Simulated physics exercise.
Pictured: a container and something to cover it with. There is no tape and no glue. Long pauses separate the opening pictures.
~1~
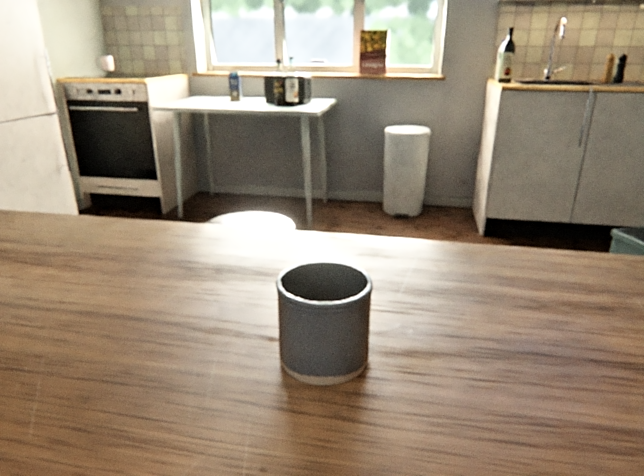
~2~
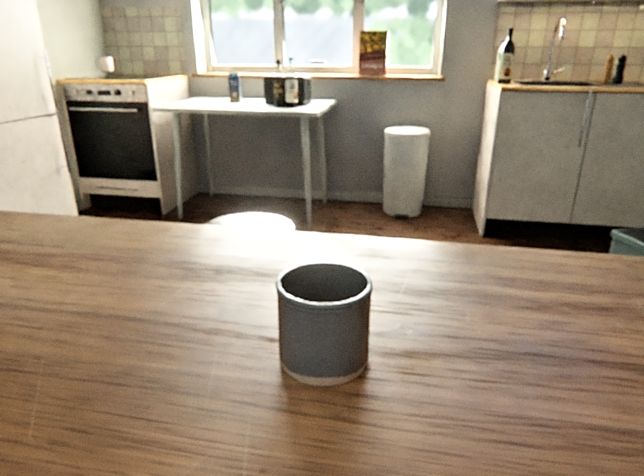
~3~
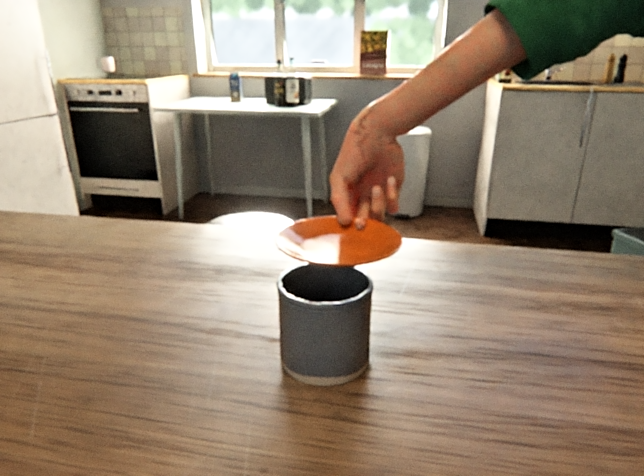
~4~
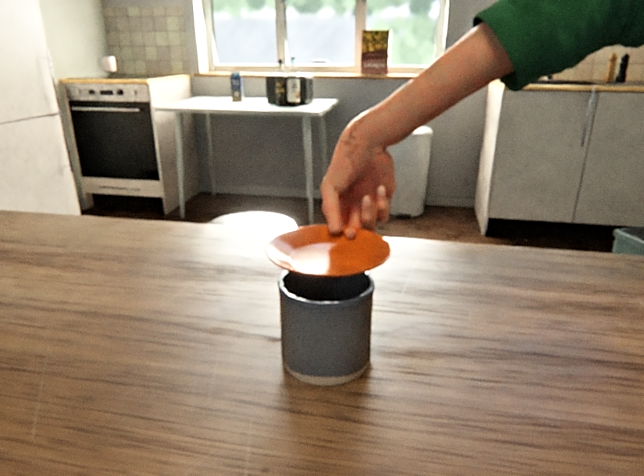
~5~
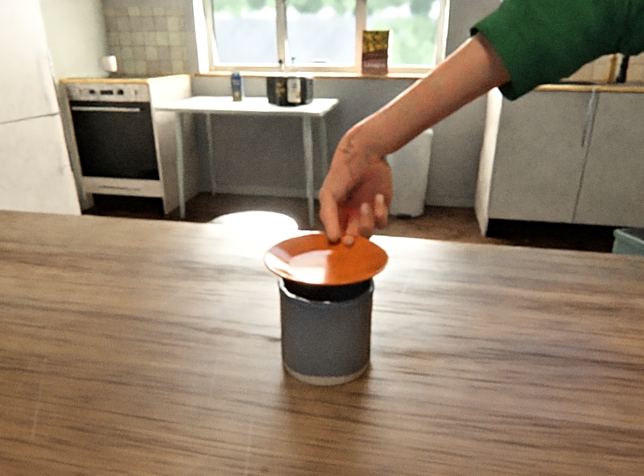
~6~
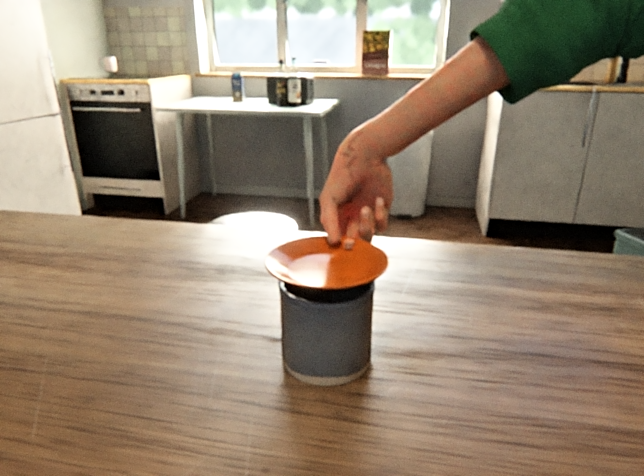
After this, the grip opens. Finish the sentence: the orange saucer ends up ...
The orange saucer ends up on top.
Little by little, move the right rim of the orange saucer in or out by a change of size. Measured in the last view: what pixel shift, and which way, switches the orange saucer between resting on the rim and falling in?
Left, 16 pixels.
Then, 0.10 s later than the last frame, orange saucer moving near (327, 274).
Then, 0.26 s later than the last frame, orange saucer sitting on the rim near (327, 274).
When it is over, the orange saucer rests on the rim, near (327, 274).
